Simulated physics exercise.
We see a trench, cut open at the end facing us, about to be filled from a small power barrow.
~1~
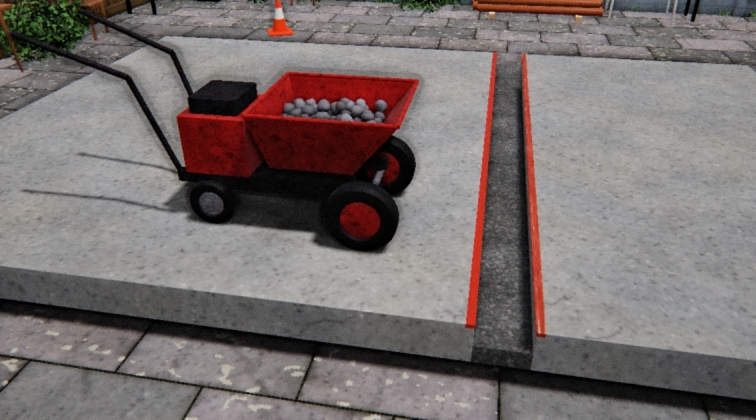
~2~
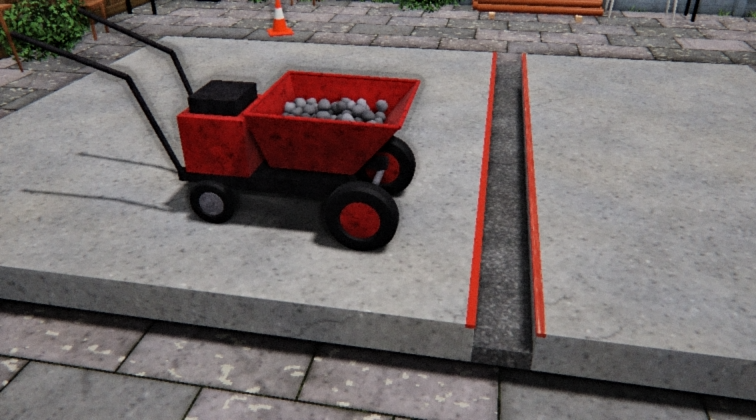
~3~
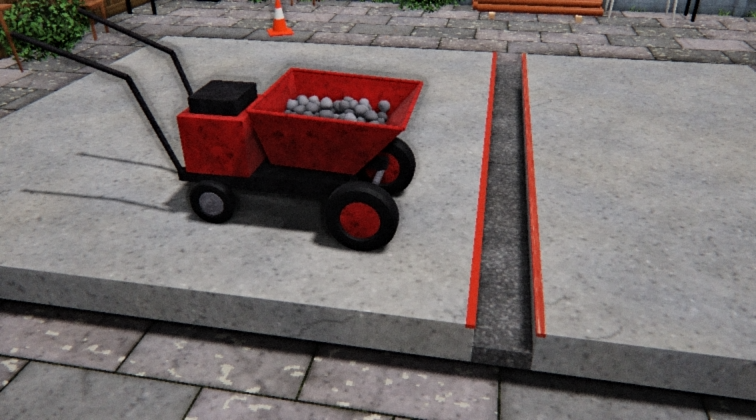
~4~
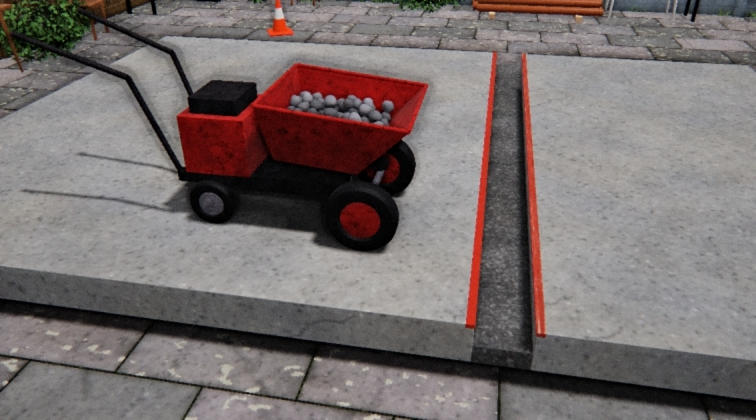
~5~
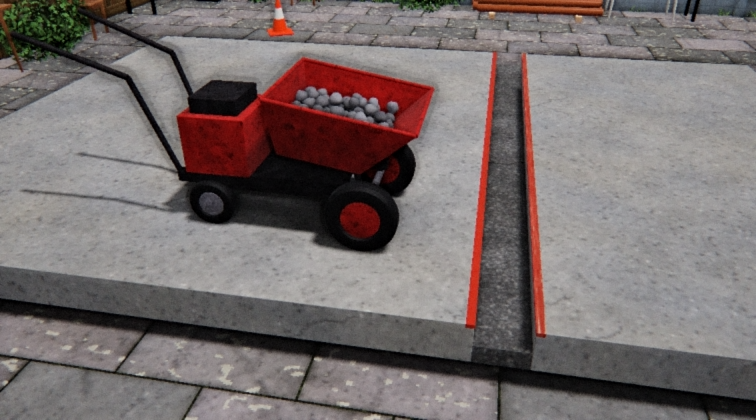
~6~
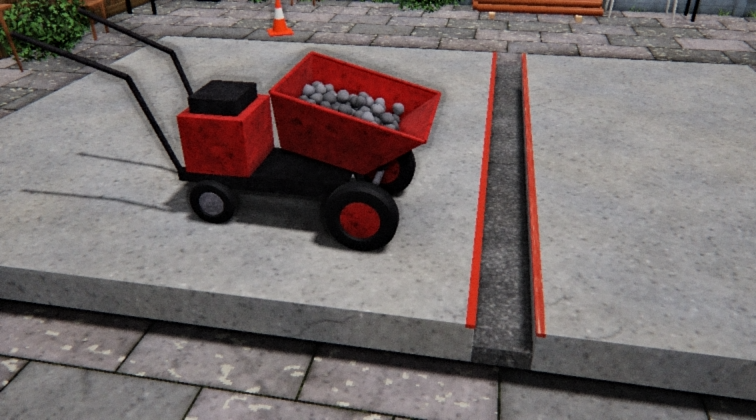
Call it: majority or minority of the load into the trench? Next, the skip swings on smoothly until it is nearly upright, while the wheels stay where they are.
Majority.
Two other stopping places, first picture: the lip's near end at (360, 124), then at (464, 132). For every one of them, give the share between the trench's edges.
Roughly 40 per cent first, then roughly 0 per cent.
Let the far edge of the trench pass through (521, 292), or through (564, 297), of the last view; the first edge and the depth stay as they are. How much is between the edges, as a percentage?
I'd say some 50 in a hundred, followed by 80 in a hundred.
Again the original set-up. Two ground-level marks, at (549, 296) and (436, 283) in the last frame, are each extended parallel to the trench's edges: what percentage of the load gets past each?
Near 0 % and near 80 %, in that order.
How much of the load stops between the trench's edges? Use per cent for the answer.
It comes to roughly 75 percent of the load.
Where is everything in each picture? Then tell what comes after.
The first picture shows lip of the skip at (398, 127), level; top of the load at (322, 119), round cobbles; first edge of the trench at (474, 287); far edge at (539, 295), the trench under half as wide as the skip, and about half as deep as wide.
The second picture shows lip of the skip at (399, 128), level; top of the load at (323, 119).
The third picture shows lip of the skip at (403, 129), tipped barely; top of the load at (321, 120).
The fourth picture shows lip of the skip at (408, 132), tipped a little; top of the load at (311, 115).
The fifth picture shows lip of the skip at (416, 136), tipped a little; top of the load at (317, 112).
The sixth picture shows lip of the skip at (424, 142), tipped clearly; top of the load at (324, 108); first edge of the trench at (474, 287); far edge at (539, 295).
Soon after the last picture, skip tipped steeply; all in the skip.
A little later, skip tipped right over; most in the skip; a stray few short of the trench; about a quarter in or heaped over the trench; a stray few falling.
Later still, skip tipped right over; about a quarter in the skip; a small part short of the trench; most in or heaped over the trench; a small part beyond it.
At rest, skip tipped right over; a small part in the skip; a small part short of the trench; most in or heaped over the trench; a small part beyond it.
